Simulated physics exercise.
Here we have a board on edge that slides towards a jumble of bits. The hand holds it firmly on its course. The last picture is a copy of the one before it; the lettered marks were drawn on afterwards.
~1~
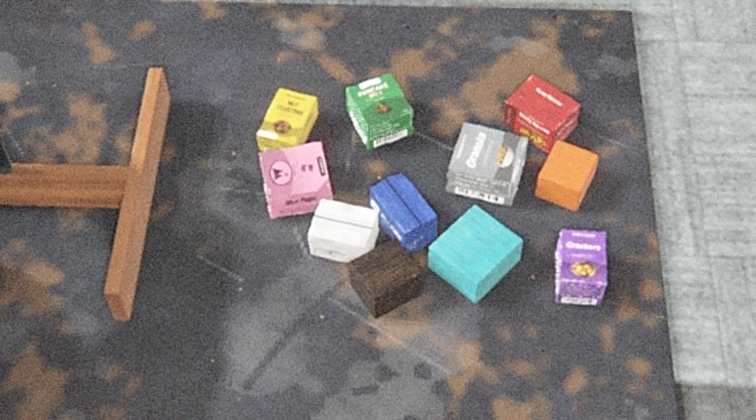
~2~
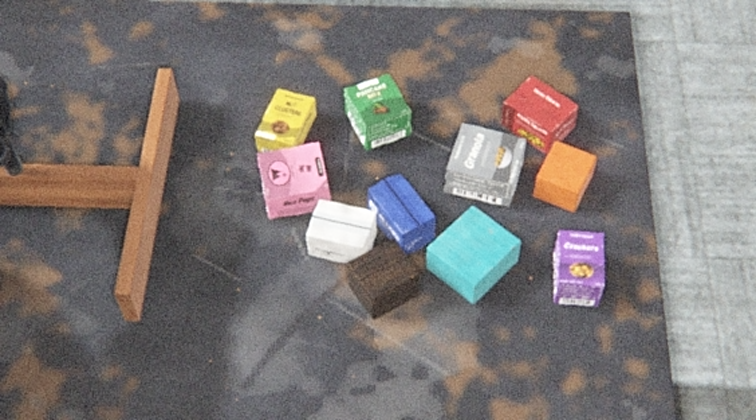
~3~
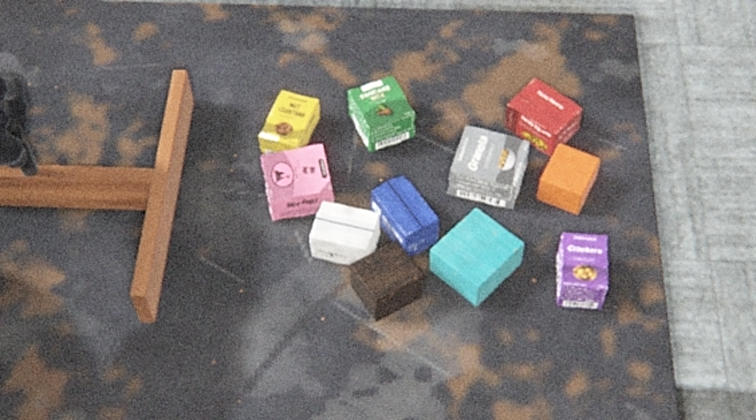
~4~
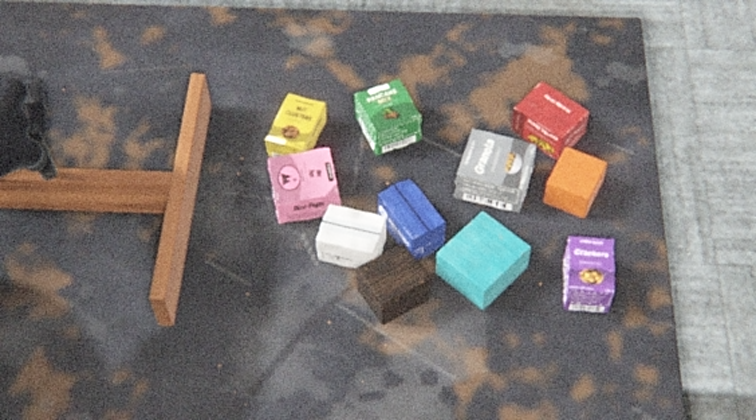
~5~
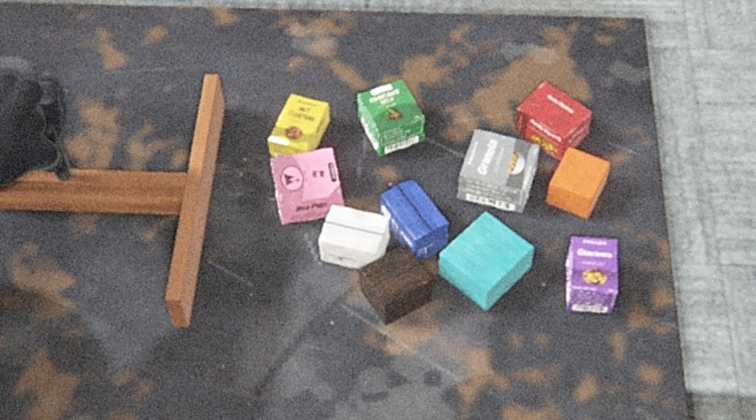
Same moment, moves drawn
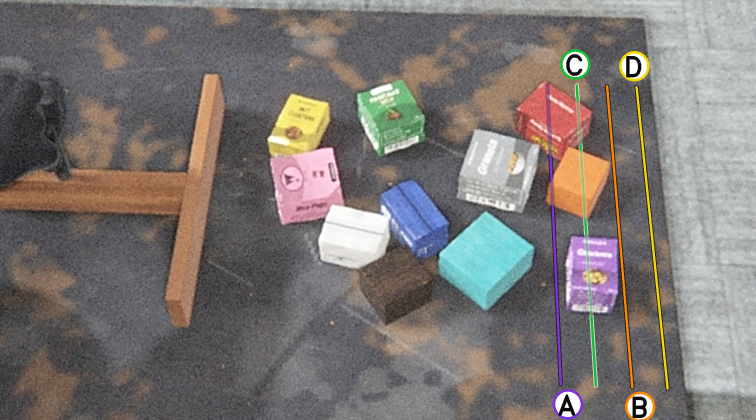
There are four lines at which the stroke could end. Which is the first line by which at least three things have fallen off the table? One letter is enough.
Line A.
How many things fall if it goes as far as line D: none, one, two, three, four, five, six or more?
Six or more.
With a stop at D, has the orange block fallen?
By then, yes.
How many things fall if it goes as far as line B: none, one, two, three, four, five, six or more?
By then, six or more.
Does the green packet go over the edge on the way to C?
No.
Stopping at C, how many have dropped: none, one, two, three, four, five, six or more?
By then, six or more.
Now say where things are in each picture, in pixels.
Grey box (488, 164); white box (344, 233); pink box (296, 180), in the first picture.
Board (145, 173); blue box (401, 214), in the second picture.
Board (160, 175); purple packet (582, 270), in the third picture.
Board (179, 178); red packet (550, 121), in the fourth picture.
Board (194, 179); green packet (391, 117); turquoise block (486, 261); grey box (499, 171), in the fifth picture.
On the marked copy, A at (553, 221); B at (619, 223); C at (585, 222); D at (651, 224).
With A. Early on, board (321, 183); green packet (405, 119); yellow packet (357, 131).
Further on, board (452, 187); orange block (622, 195); purple packet (608, 277).
At the end, board (552, 191); purple packet over the edge; red packet over the edge; four fallen.
As for the rest, B drops seven, but is farther than needed; C drops six, but is farther than needed; D drops eleven, but is farther than needed.
